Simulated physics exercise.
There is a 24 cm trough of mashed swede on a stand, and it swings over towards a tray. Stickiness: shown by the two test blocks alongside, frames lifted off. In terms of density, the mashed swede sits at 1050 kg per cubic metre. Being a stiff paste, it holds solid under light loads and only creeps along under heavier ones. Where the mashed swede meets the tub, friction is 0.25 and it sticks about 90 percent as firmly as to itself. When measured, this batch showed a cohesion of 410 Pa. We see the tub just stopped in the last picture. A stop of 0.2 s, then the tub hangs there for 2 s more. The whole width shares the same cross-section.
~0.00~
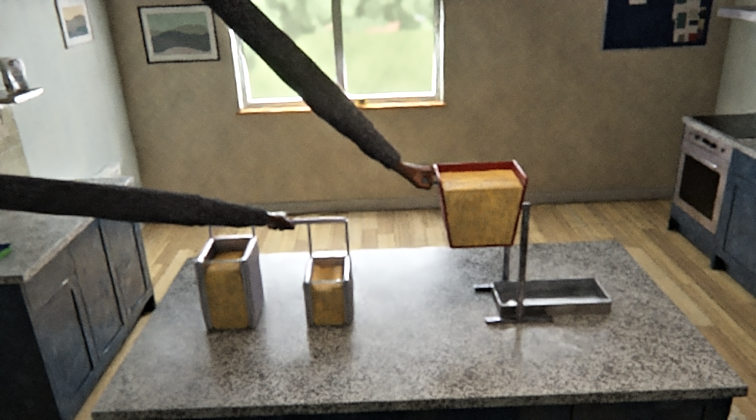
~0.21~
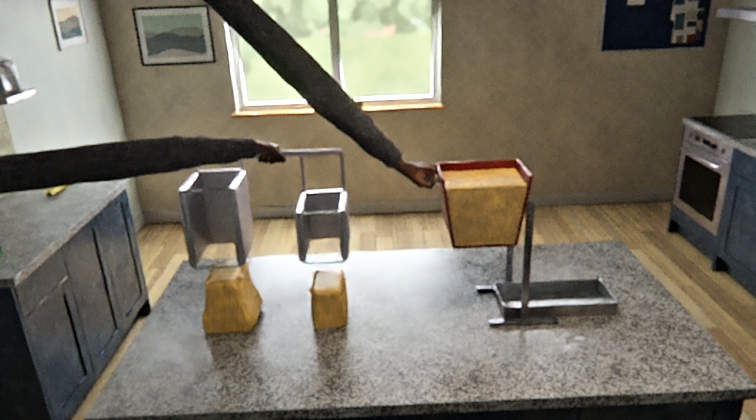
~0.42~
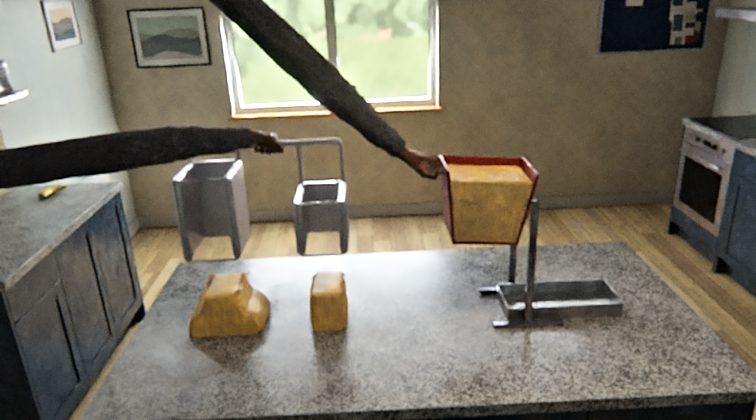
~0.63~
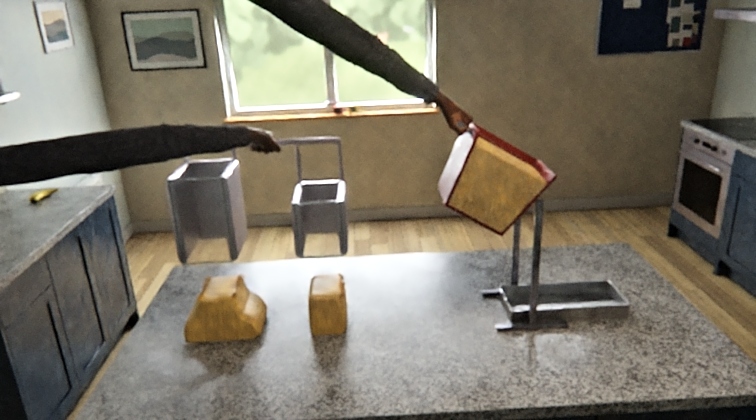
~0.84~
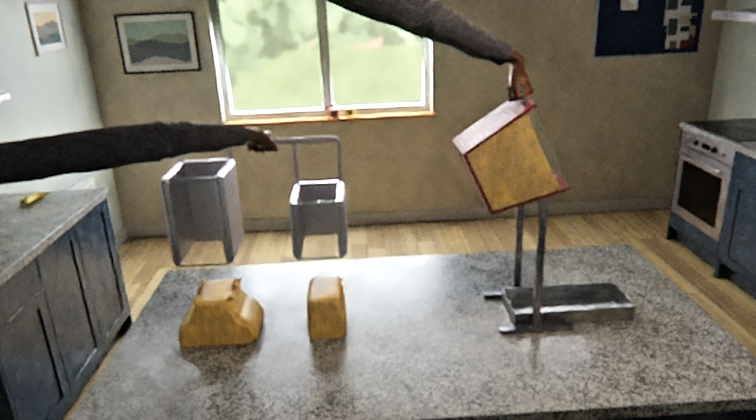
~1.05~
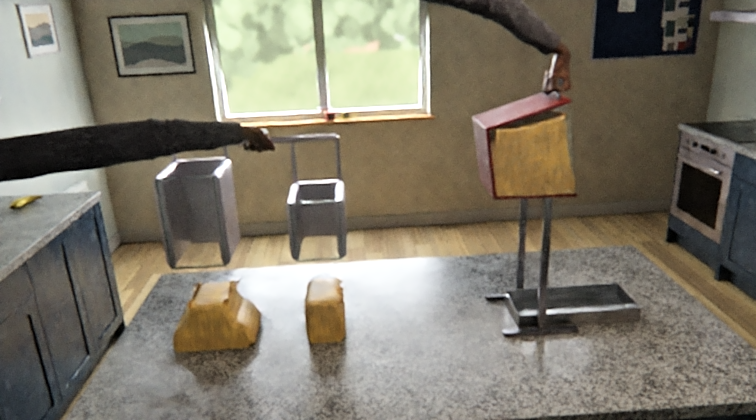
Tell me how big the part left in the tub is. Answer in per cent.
I would say about 57 percent.
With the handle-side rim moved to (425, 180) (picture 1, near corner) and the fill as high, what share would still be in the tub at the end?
Remaining in tub at end: Approx. 40 %.
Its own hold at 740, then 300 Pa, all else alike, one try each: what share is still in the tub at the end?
First try roughly 100 per cent, second try roughly 45 per cent.
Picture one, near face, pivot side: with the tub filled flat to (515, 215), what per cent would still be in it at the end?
I'd guess around 100 in a hundred.
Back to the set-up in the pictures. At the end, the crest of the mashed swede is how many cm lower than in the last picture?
Roughly 10 cm.
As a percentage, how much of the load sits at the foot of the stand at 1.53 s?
I'd say about 0 per cent of it.
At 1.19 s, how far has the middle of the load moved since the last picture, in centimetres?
It has gone close to 4 cm.
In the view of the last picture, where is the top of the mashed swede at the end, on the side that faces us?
I'd point to somewhere around (538, 152).
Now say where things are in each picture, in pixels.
Handle-side rim at (442, 182), tilt 0 degrees; top of the mashed swede at (516, 187); blocks stand 23 cm, 15 cm (left to right), in the first frame.
Handle-side rim at (445, 180), tilt 0 degrees; top of the mashed swede at (520, 185); blocks stand 20 cm, 15 cm (left to right), in the second frame.
Handle-side rim at (450, 172), tilt 5 degrees; top of the mashed swede at (457, 181); blocks stand 16 cm, 15 cm (left to right), in the third frame.
Handle-side rim at (480, 133), tilt 32 degrees; top of the mashed swede at (480, 145); blocks stand 16 cm, 15 cm (left to right), in the fourth frame.
Handle-side rim at (536, 107), tilt 65 degrees; top of the mashed swede at (526, 117); blocks stand 16 cm, 15 cm (left to right), in the fifth frame.
Handle-side rim at (571, 103), tilt 82 degrees; top of the mashed swede at (566, 119); blocks stand 16 cm, 15 cm (left to right), in the sixth frame.
After 1.19 s, the tub is at 82 degrees and holds 91 %.
After 1.36 s, the tub is at 82 degrees and holds 70 %.
After 1.53 s, the tub is at 82 degrees and holds 59 %.
After 1.70 s, the tub is at 82 degrees and holds 57 %.
After 3.05 s, at the end, the tub is at 82 degrees and holds 57 %.
